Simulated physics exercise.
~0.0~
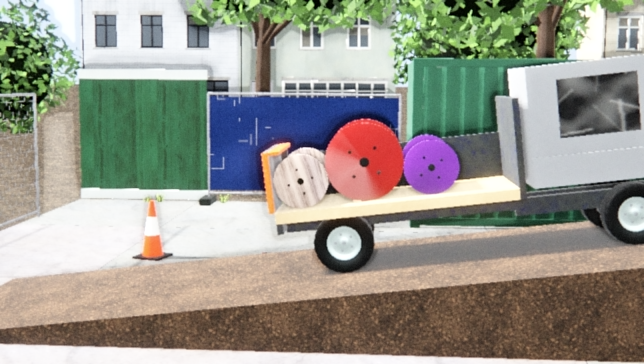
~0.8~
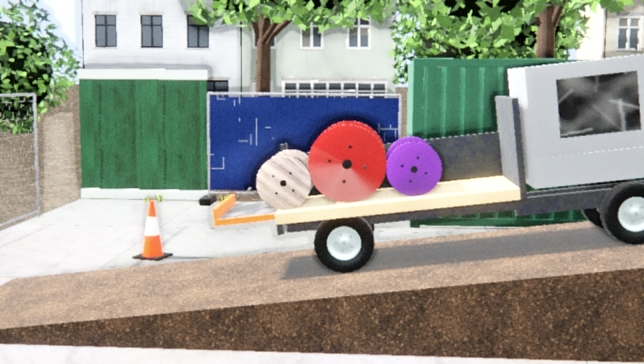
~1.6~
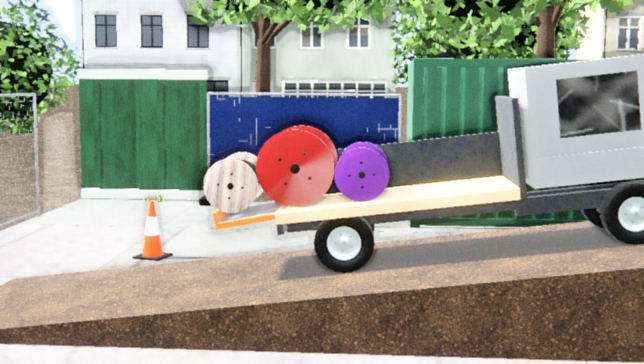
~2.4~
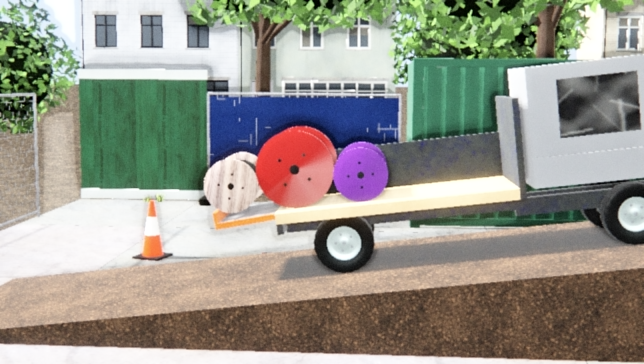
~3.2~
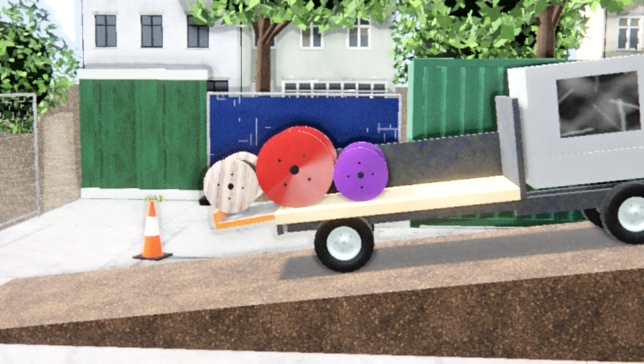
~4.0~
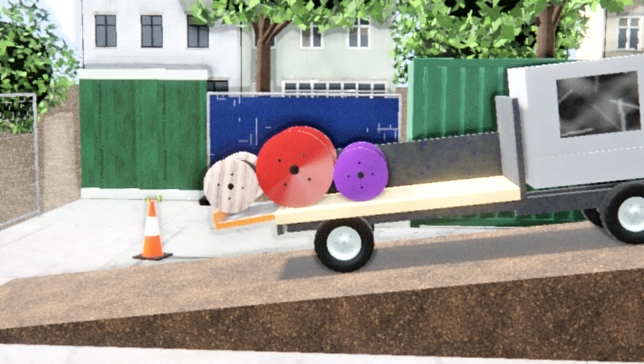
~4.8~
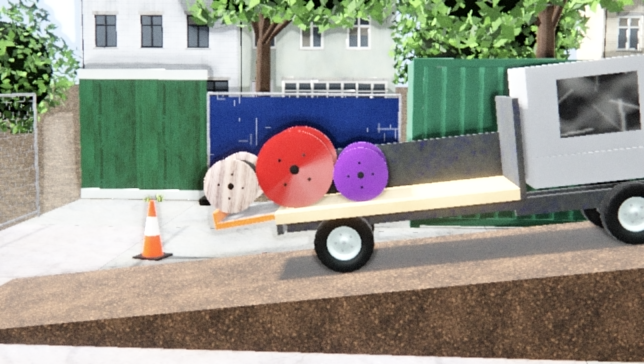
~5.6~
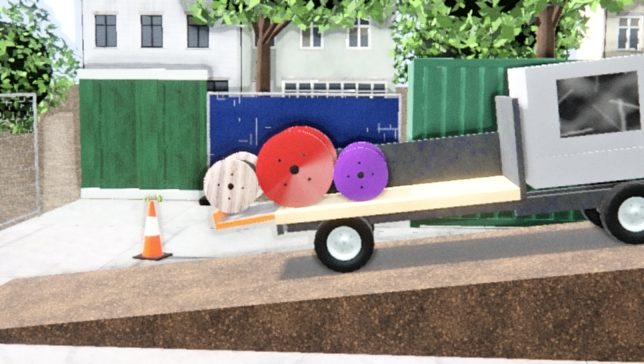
Pickup on a slope dropping its tailgate, three reels rolling left, the pale one stopping on the gate, red and purple behind.
